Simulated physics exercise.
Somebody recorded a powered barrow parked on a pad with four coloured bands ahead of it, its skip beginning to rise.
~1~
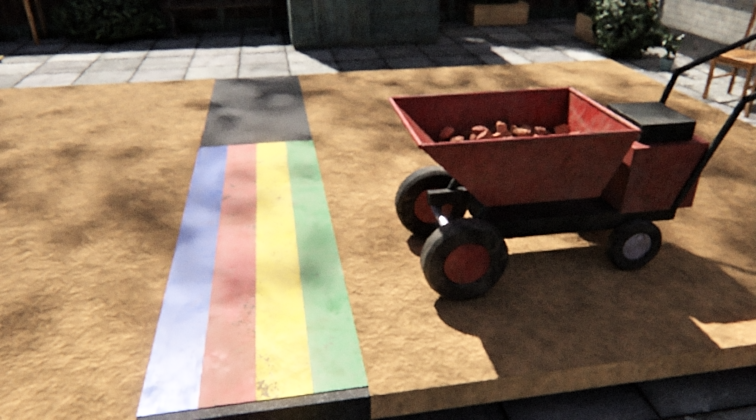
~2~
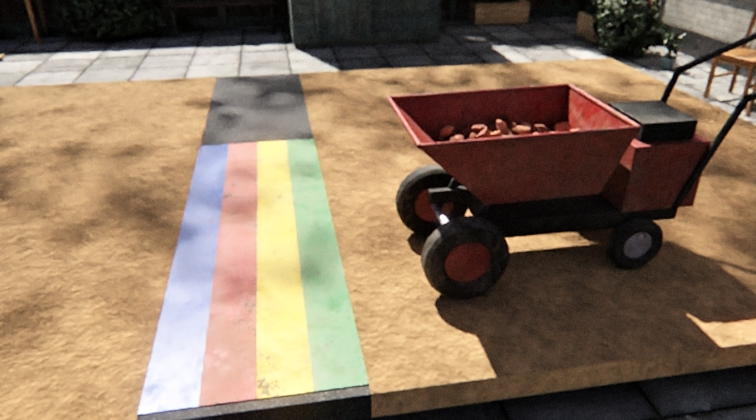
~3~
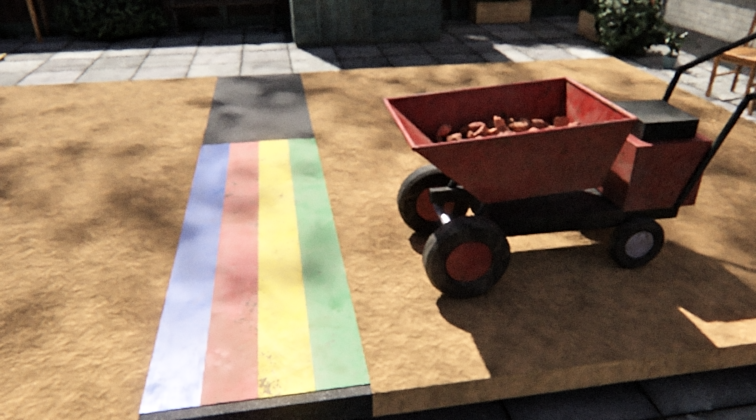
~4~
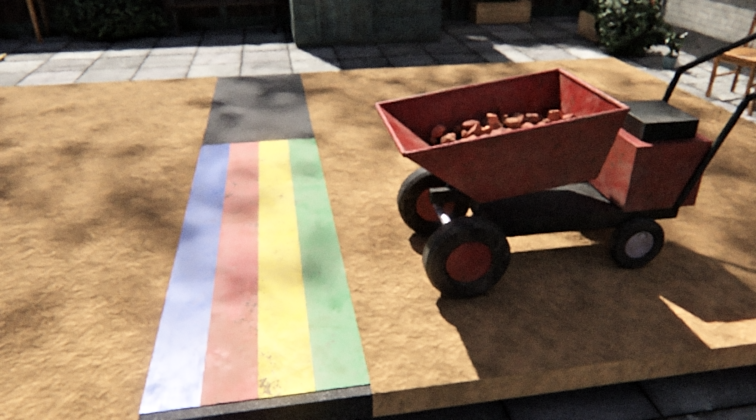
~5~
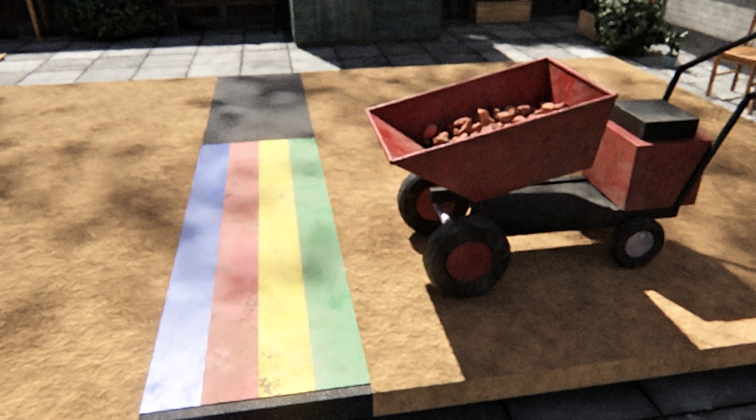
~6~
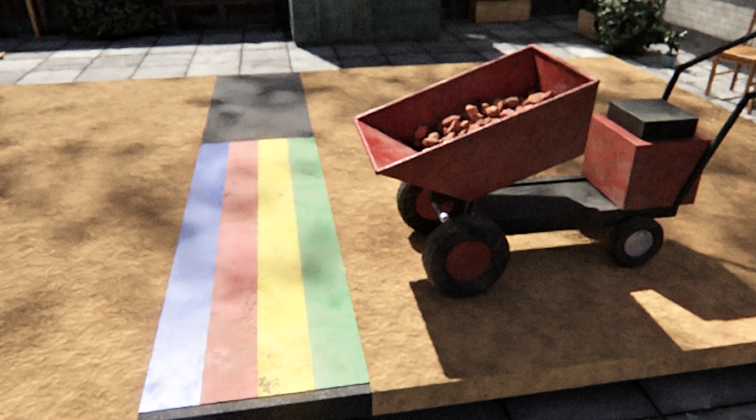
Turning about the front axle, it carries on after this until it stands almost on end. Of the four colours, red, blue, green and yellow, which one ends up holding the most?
The yellow one holds the most.
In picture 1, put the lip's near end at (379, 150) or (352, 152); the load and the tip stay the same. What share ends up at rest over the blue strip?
Roughly 10 per cent, and 20 per cent.
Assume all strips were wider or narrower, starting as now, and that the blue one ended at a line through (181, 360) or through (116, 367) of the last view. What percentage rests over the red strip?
Near 20 % and 20 %.
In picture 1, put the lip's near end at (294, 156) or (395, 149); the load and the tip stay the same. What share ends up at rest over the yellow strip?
Okay, so the first one ends at 0 % and the second at 30 %.
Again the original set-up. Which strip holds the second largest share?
Behind the top strip comes red.
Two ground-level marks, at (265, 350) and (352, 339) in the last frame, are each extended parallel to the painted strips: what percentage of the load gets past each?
That's 30 per cent for the first and 70 per cent for the second.
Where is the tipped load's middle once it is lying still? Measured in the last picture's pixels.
Last view, centre at rest - approx. (267, 271).
Soon after the last picture, skip tipped steeply; all in the skip.
A little later, skip tipped right over; about two thirds in the skip; a small part over the green strip; about a quarter over the yellow strip; a stray few over the red strip.
Later still, skip tipped right over; about a quarter in the skip; a small part over the green strip; about a third over the yellow strip; about a quarter over the red strip; a small part over the blue strip; a stray few off the paint.
At rest, skip tipped right over; about a quarter in the skip; a small part over the green strip; about a third over the yellow strip; about a quarter over the red strip; a small part over the blue strip; a stray few off the paint.
